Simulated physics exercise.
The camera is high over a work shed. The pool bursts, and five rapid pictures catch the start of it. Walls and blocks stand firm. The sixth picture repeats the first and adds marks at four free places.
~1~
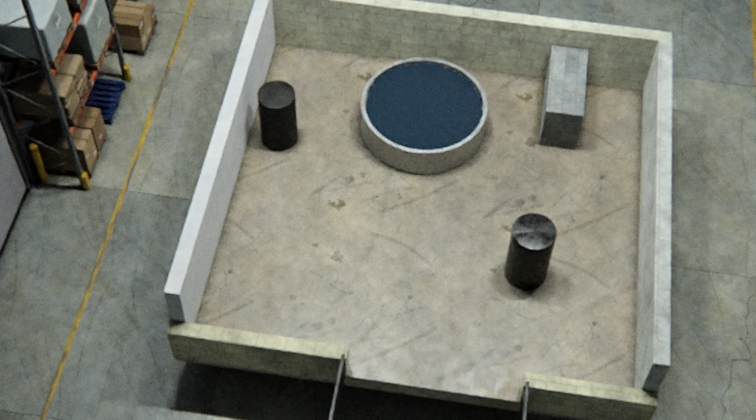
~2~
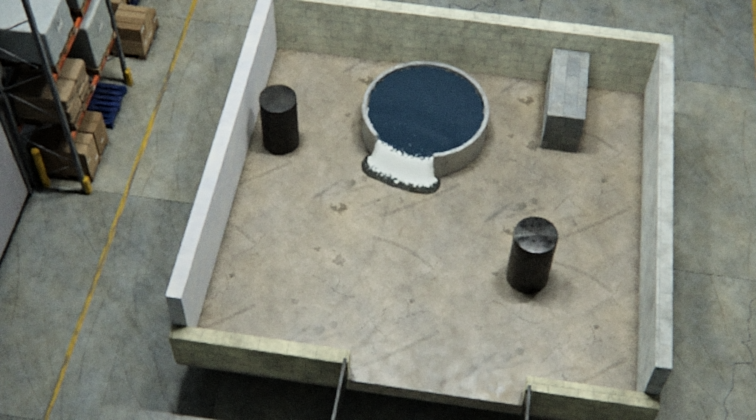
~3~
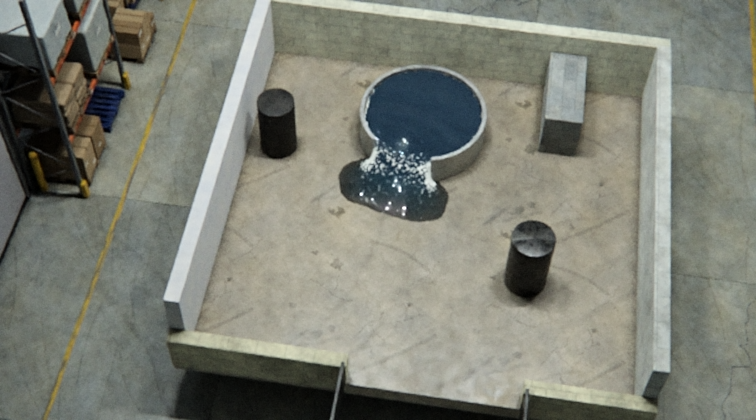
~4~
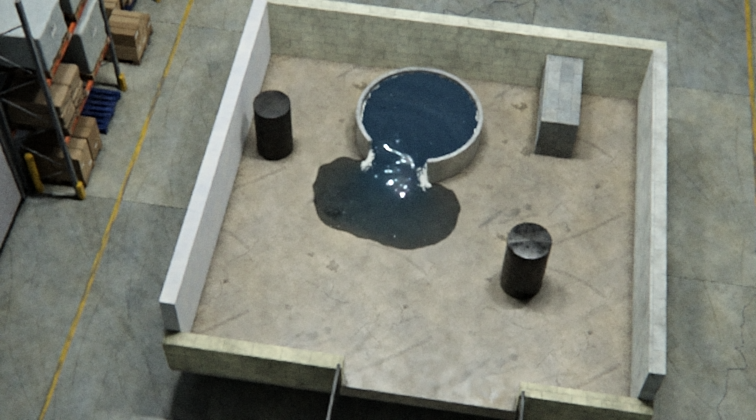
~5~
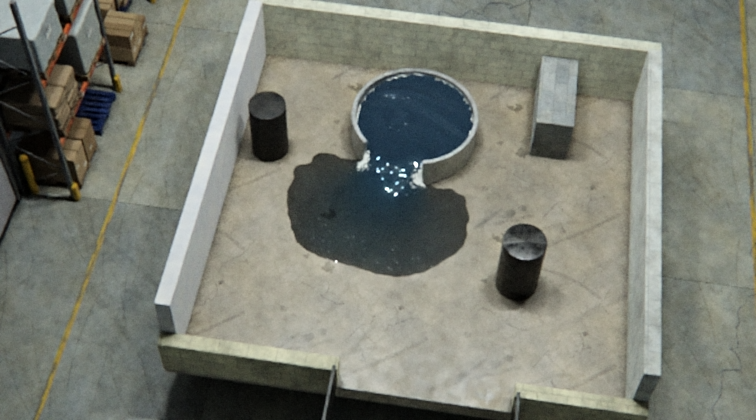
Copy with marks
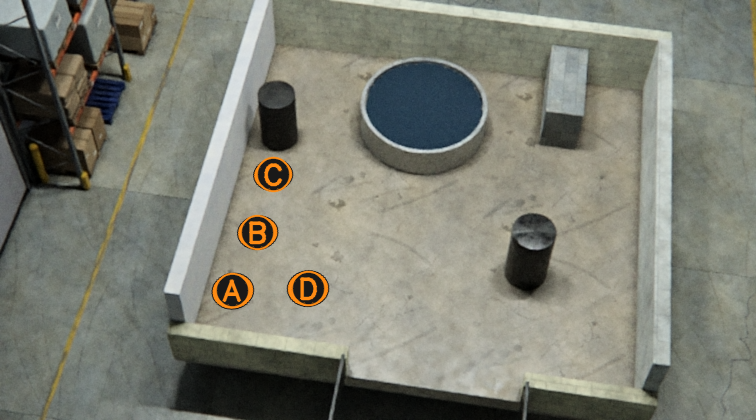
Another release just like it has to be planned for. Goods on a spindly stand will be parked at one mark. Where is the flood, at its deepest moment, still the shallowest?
Best: C.
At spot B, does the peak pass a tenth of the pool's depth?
Yes, clearly.
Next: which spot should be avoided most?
That is spot A.
On the marked copy, A at (232, 290); B at (257, 232); C at (273, 174); D at (308, 288).
For spot A, the water peaks at about 46 % of the depth that stood in the pool.
For spot B, the water peaks at about 31 % of the depth that stood in the pool.
For spot C, the water peaks at about 16 % of the depth that stood in the pool.
For spot D, the water peaks at about 32 % of the depth that stood in the pool.
